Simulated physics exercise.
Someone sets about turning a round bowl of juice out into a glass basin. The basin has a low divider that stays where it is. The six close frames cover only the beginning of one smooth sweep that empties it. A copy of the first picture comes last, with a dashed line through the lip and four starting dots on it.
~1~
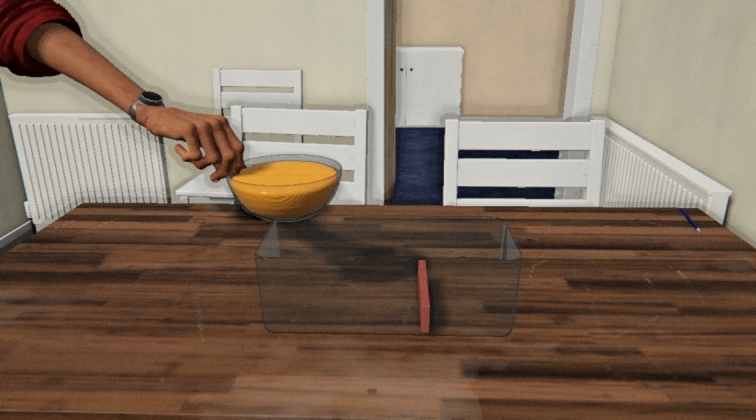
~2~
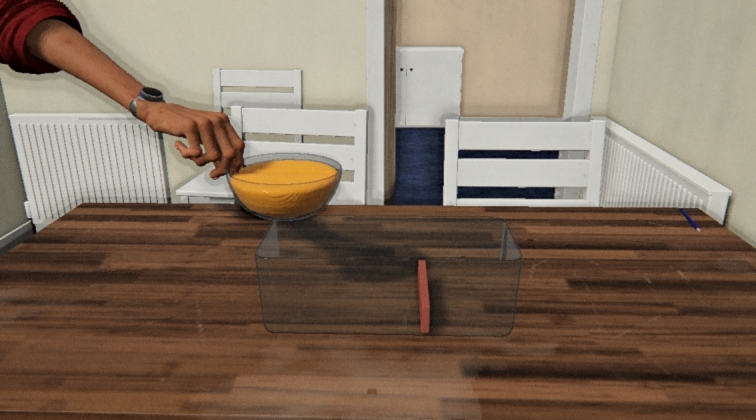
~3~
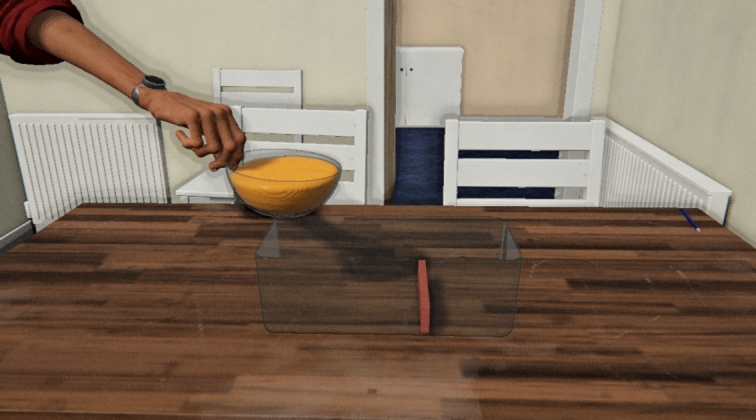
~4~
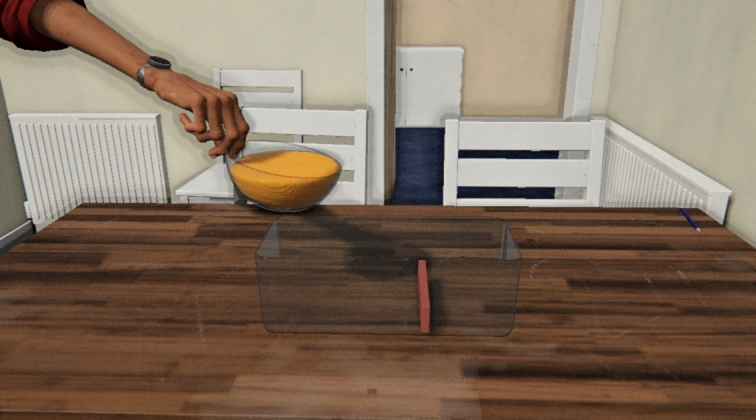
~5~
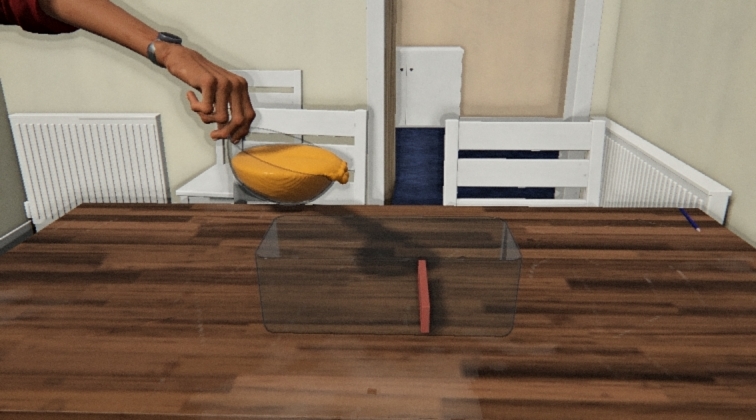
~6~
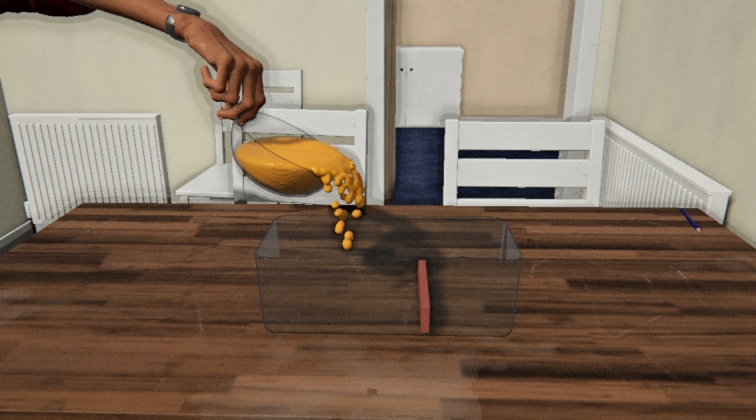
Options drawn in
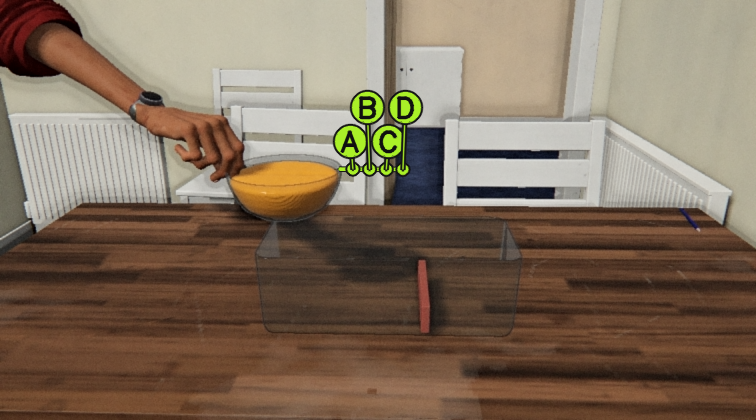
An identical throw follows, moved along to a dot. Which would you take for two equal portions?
Take A.
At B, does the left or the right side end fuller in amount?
The right one.
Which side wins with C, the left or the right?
More ends on the right.
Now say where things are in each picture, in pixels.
Upright, lip at (340, 169); basin from (264, 329) to (513, 333); top of the wall at (424, 281); nothing has left yet, in the first picture.
Upright, lip at (340, 169); nothing has left yet, in the second picture.
Tipped about 5°, lip at (340, 169); nothing has left yet, in the third picture.
Tipped about 12°, lip at (340, 169); nothing has left yet, in the fourth picture.
Tipped about 20°, lip at (340, 169); juice is over the lip, down to (344, 179), in the fifth picture.
Tipped about 30°, lip at (340, 169); juice is over the lip, down to (342, 224), in the sixth picture.
In lime, A at (352, 169); B at (369, 169); C at (386, 169); D at (402, 169).
If A is chosen, about 46 % ends left of the wall and 53 % right of it.
If B is chosen, about 18 % ends left of the wall and 81 % right of it.
If C is chosen, about 8 % ends left of the wall and 91 % right of it.
If D is chosen, about 12 % ends left of the wall and 87 % right of it.
